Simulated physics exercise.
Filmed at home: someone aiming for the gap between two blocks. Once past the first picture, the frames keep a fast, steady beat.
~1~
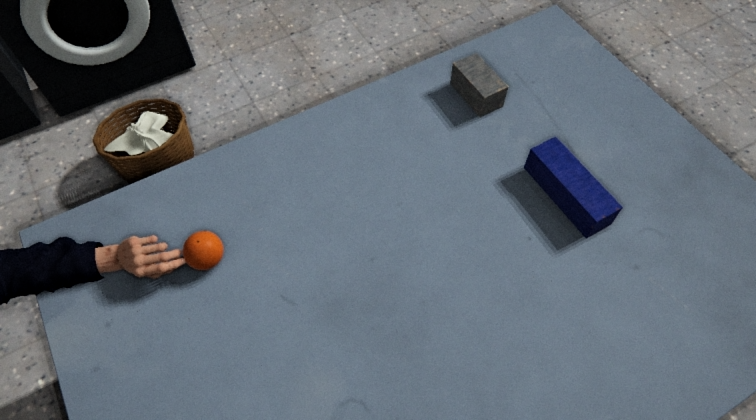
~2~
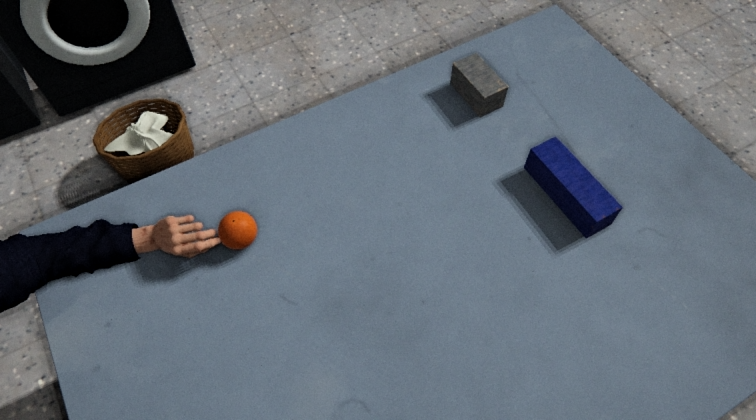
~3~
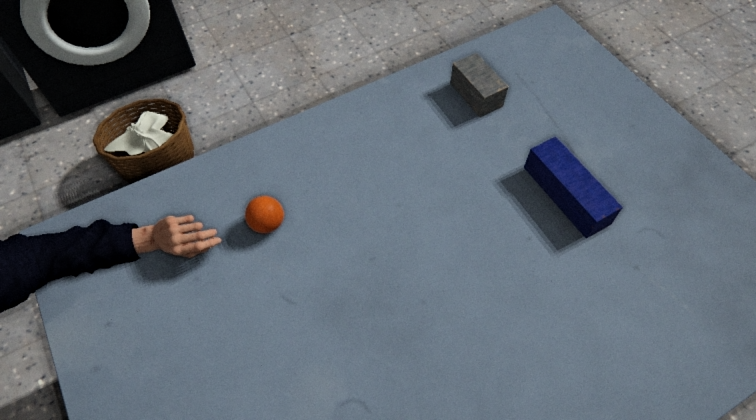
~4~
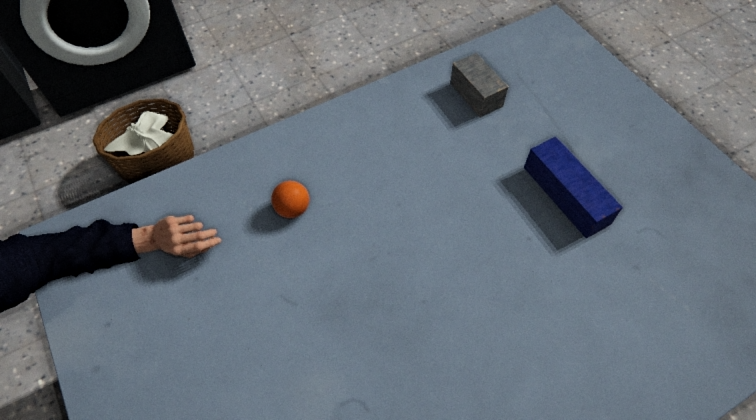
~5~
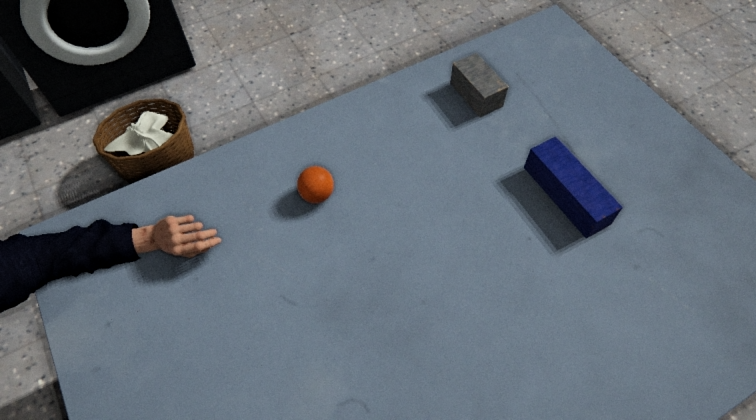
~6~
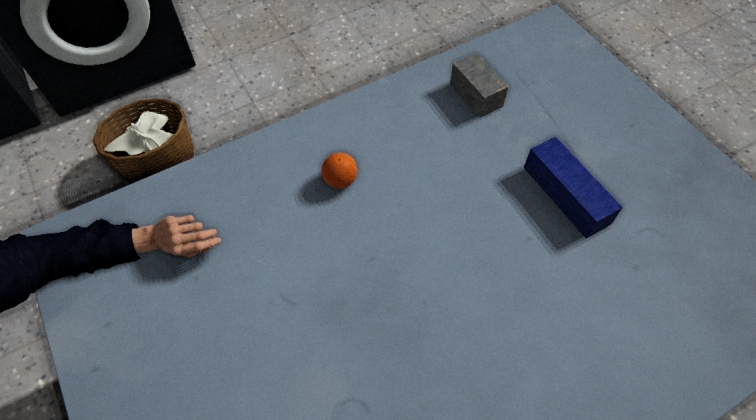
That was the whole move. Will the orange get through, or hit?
In the end the orange gets stopped.
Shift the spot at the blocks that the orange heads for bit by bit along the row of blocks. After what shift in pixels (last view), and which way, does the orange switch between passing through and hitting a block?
Down, by 24 pixels.
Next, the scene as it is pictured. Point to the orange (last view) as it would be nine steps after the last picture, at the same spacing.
Its centre should be around (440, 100).
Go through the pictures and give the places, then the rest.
In the first picture, orange (204, 250) under the hand; blue block (570, 186).
In the second picture, orange (238, 230); grey block (478, 85).
In the third picture, orange (265, 215); blue block (570, 186).
In the fourth picture, orange (290, 199); grey block (478, 85).
In the fifth picture, orange (315, 185); blue block (570, 186).
In the sixth picture, orange (340, 171); grey block (478, 85).
Then, 0.44 s past the last view, orange coming back near (449, 101).
Finally, the orange is stopped.
